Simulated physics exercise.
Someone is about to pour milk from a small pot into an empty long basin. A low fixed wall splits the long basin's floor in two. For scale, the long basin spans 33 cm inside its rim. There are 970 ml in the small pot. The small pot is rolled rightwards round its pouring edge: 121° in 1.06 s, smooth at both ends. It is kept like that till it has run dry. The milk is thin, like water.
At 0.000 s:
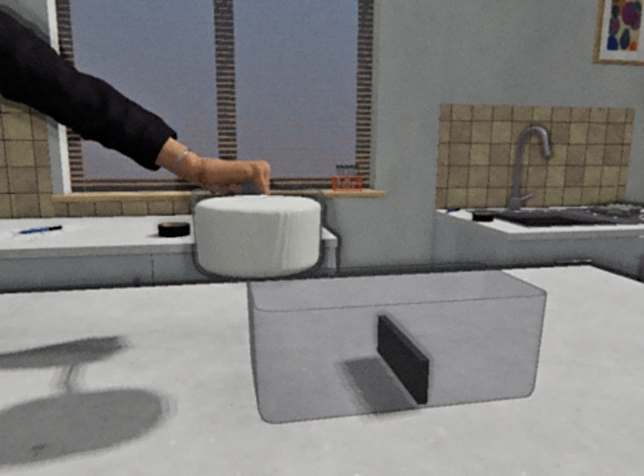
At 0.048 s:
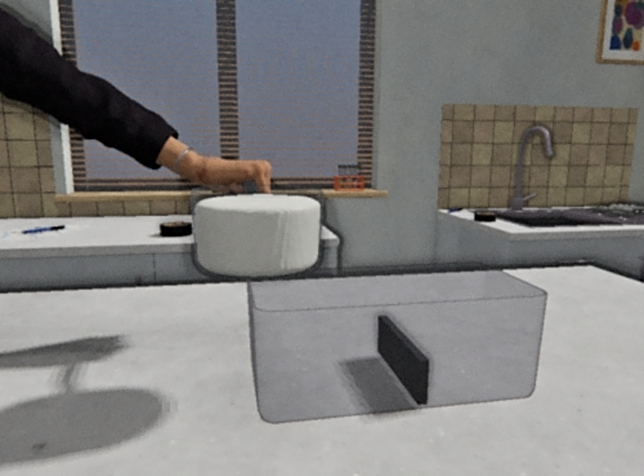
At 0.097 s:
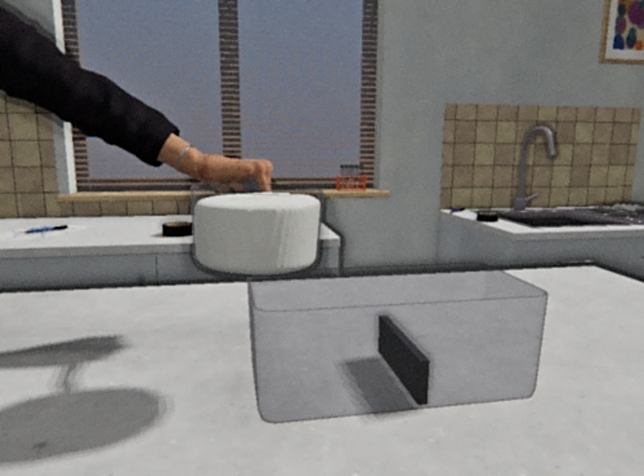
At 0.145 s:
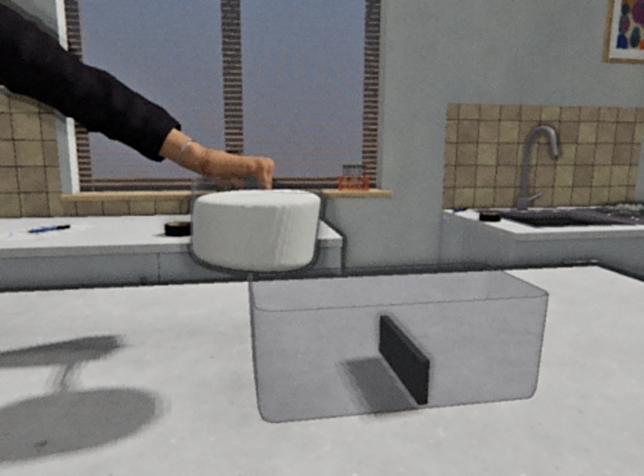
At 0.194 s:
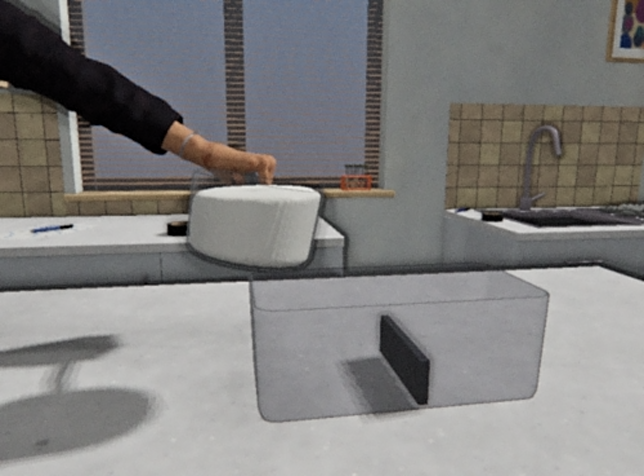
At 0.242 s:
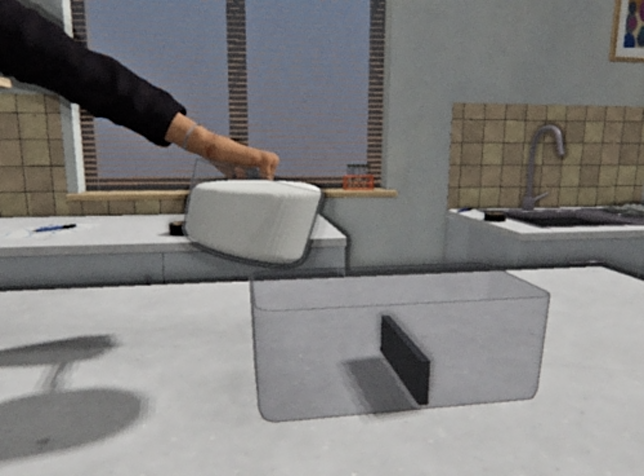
The video shows a hand above a small white pot, beside a clear, empty long basin with a dark upright wall inside; the pot stays nearly level at first, then leans gradually rightwards while the basin remains still.
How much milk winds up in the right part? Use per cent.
The far part has some 71 per cent.
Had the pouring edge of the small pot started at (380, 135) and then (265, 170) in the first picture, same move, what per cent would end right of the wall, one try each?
In turn about 60 and 5 per cent.
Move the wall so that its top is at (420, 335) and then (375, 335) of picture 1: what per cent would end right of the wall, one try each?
In turn about 35 and 90 per cent.
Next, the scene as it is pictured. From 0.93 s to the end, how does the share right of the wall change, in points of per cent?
The share moves up, by some 4 per cent.
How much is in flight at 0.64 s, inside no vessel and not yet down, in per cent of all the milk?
Some 34 per cent.
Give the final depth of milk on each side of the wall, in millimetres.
Left about 10 mm, right about 34 mm.
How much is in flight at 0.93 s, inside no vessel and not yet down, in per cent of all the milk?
Some 12 per cent.
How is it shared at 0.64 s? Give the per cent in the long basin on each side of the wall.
Near 10 on the left, 1 on the right.
By 0.64 s the tilt is 79° and 54 per cent is still to pour, 11 is left of the wall and 1 right of it.
By 0.93 s the tilt is 116° and 5 per cent is still to pour, 16 is left of the wall and 67 right of it.
By 1.23 s the tilt is 121° and 0 per cent is still to pour, 28 is left of the wall and 71 right of it.
By 1.56 s the tilt is 121° and 0 per cent is still to pour, 28 is left of the wall and 71 right of it.
At rest 28 per cent lies left of the wall, 71 right of it and 1 outside.
